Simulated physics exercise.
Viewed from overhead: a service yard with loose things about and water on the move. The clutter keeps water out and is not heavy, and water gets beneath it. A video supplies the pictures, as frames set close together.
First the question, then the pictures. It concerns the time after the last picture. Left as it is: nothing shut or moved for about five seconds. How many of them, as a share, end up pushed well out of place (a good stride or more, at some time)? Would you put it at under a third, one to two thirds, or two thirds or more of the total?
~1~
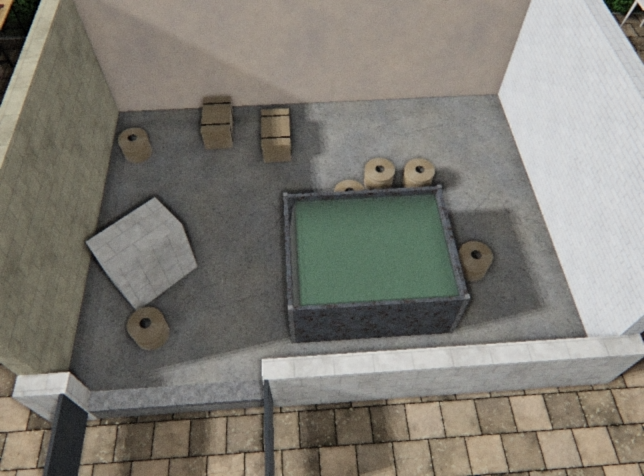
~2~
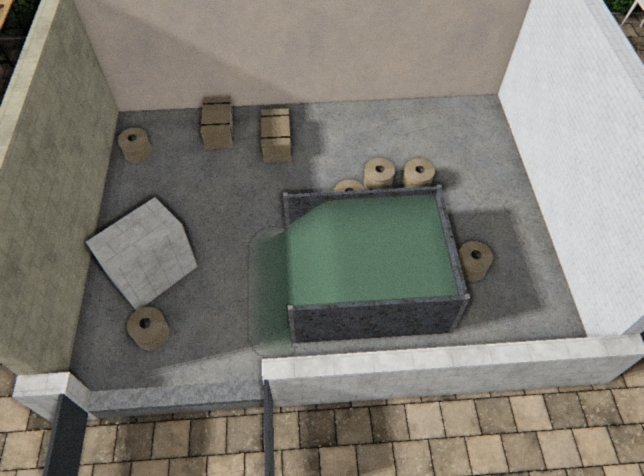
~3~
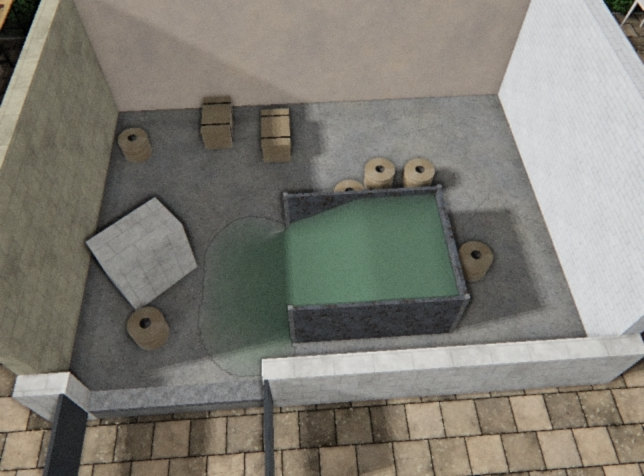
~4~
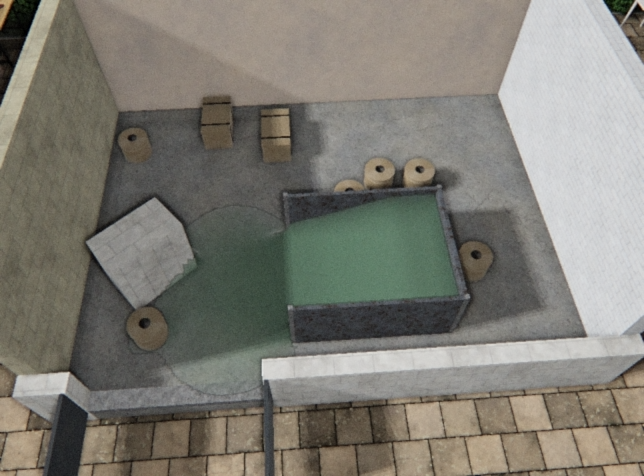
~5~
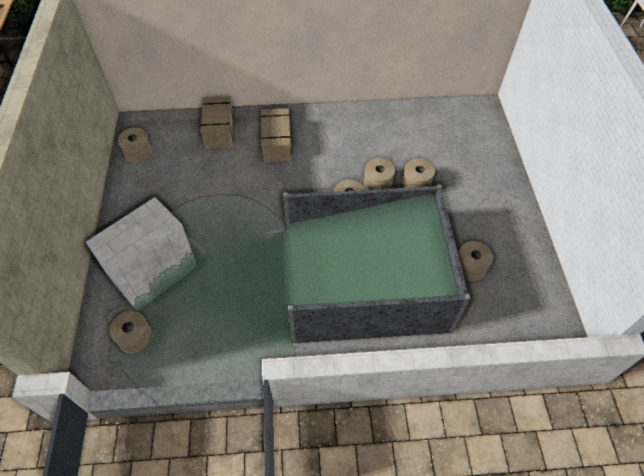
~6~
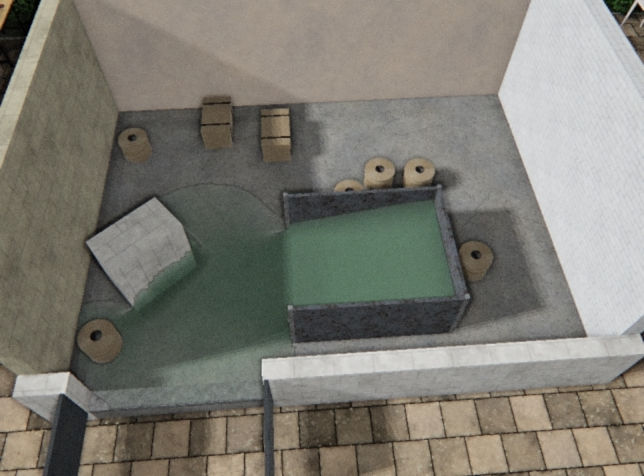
A third to two thirds.
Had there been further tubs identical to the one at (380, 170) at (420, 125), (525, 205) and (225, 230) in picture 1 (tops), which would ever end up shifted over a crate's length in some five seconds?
Twin one: Barely shifts; twin two: Barely shifts; twin three: Slides well clear.
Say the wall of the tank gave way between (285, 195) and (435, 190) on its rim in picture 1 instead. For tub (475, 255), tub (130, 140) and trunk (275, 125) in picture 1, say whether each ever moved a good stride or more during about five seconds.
In turn: Moved that far, moved that far, moved that far.
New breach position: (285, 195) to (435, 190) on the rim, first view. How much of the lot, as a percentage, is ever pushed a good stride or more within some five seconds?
I'd say around 90 per cent.
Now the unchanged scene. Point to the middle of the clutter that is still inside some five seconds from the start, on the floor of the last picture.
Their centre sits close to (364, 182) on the floor of the last picture.
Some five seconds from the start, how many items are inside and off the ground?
1.
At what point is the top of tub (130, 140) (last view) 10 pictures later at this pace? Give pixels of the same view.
Position: About (137, 93).
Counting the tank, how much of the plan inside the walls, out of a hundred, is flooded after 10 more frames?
45 per cent, roughly.
A moment on, 1 of 8 are well off their spots; 1 afloat.
Next, 2 of 8 are well off their spots; 1 afloat.
Later, 3 of 8 are well off their spots; 1 afloat.
In the end, 4 of 8 are well off their spots, and 4 have been at some point; 1 afloat.
